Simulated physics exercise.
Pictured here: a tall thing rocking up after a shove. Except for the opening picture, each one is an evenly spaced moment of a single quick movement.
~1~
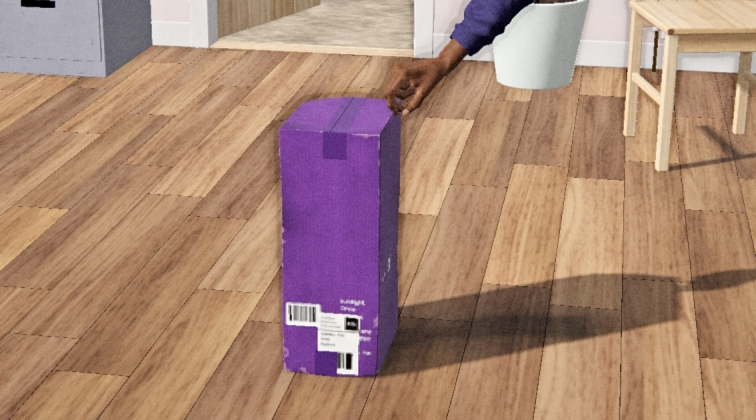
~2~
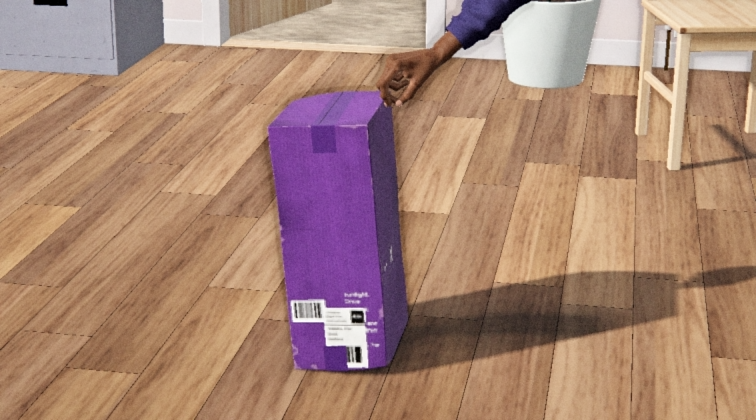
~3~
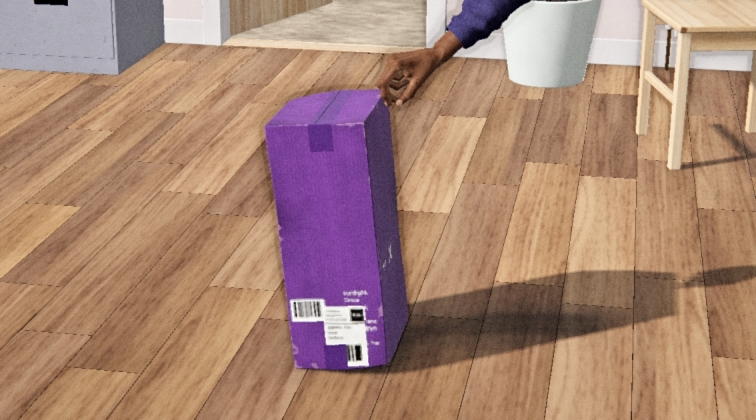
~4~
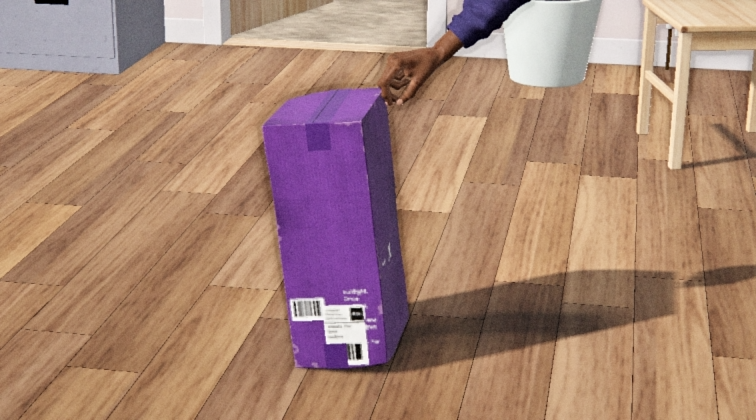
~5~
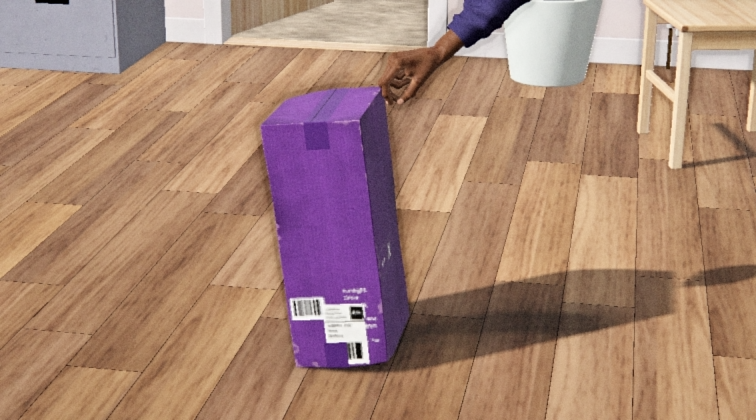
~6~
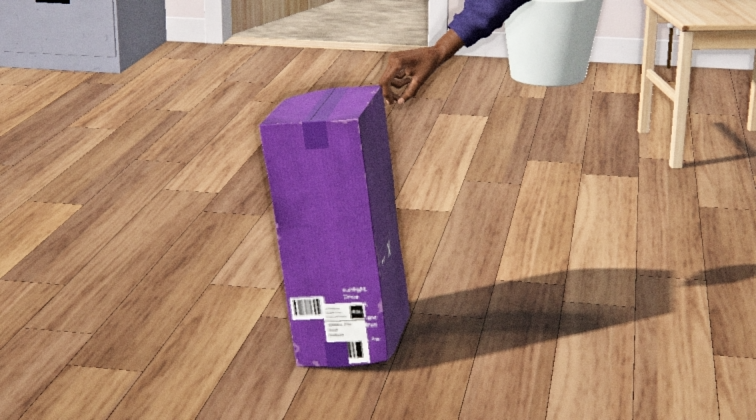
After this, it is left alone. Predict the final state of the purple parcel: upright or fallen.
Recovers.
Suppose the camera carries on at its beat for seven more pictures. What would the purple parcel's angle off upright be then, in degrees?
Roughly 6° from upright.
Then, 0.24 s past the last view, purple parcel upright near (354, 231).
Then, 0.52 s past the last view, purple parcel upright near (359, 231).
Finally, the purple parcel returns to its base, near (356, 232).
